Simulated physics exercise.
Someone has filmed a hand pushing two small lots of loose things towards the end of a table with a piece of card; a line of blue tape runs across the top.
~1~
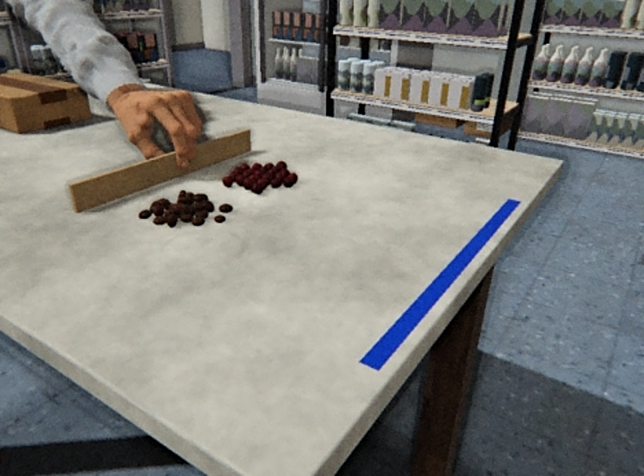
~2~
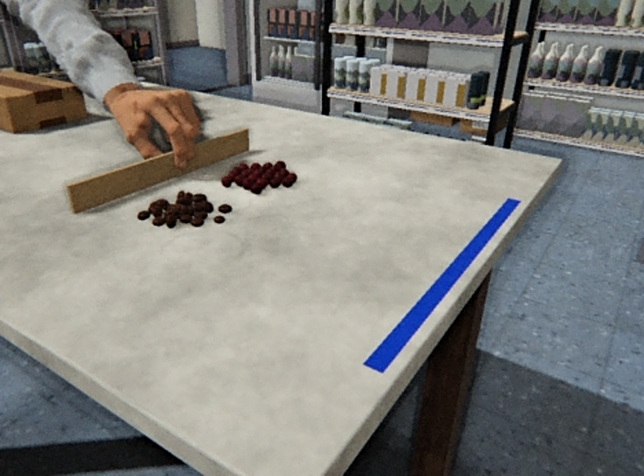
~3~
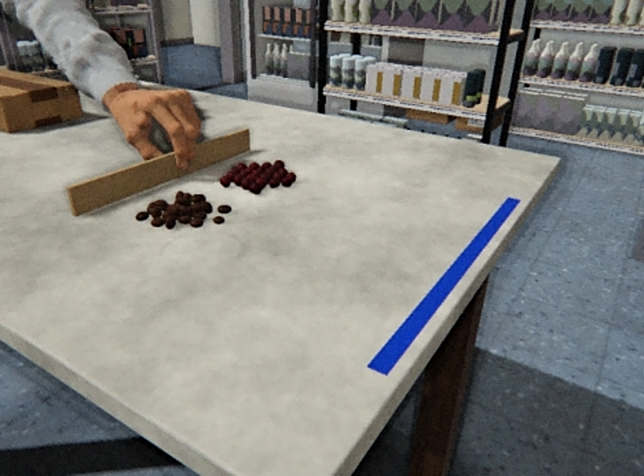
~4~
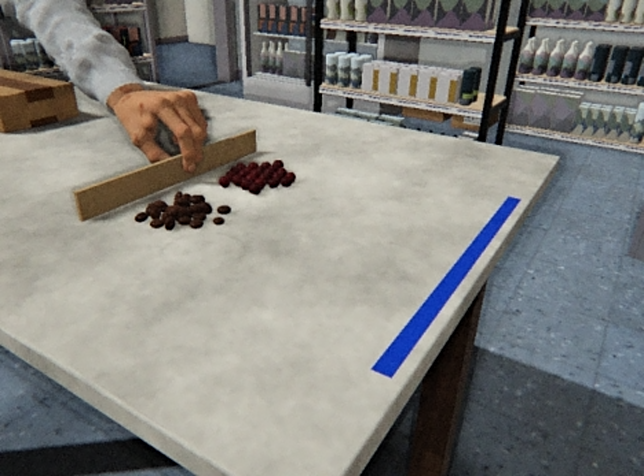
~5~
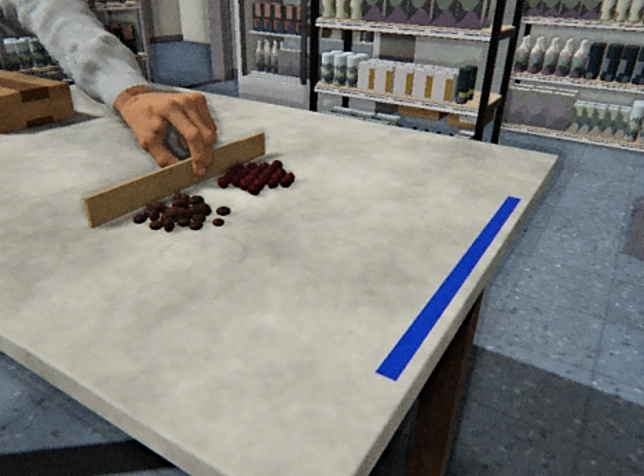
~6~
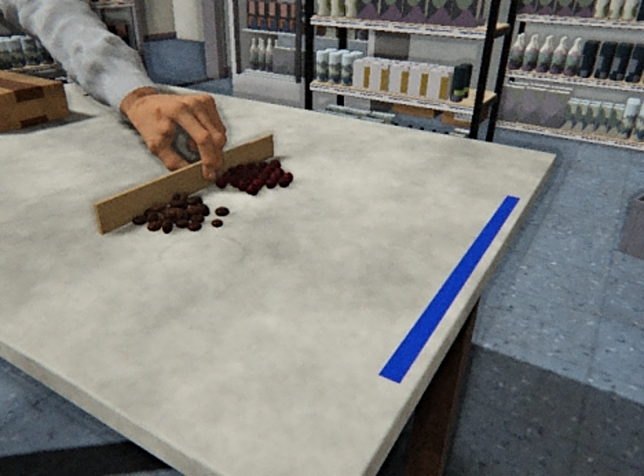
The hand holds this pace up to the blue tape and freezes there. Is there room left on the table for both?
In the end the front batch sends some to the floor, and the back batch sends some to the floor.
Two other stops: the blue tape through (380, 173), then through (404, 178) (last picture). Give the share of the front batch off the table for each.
Near 0 % and 0 %.
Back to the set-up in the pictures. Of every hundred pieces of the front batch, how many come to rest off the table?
Roughly 100 in a hundred.
Then, 0.85 s after the last picture, piece of card still moving, near (324, 195); front batch all on the table, its front near (319, 269); back batch all on the table, its front near (384, 210).
Then, 1.73 s after the last picture, piece of card stopped at the blue tape; front batch about two thirds over the edge; back batch about half over the edge.
Then, 2.01 s after the last picture, piece of card stopped at the blue tape; front batch all over the edge; back batch all over the edge.
At rest, piece of card stopped at the blue tape; front batch all over the edge; back batch all over the edge.
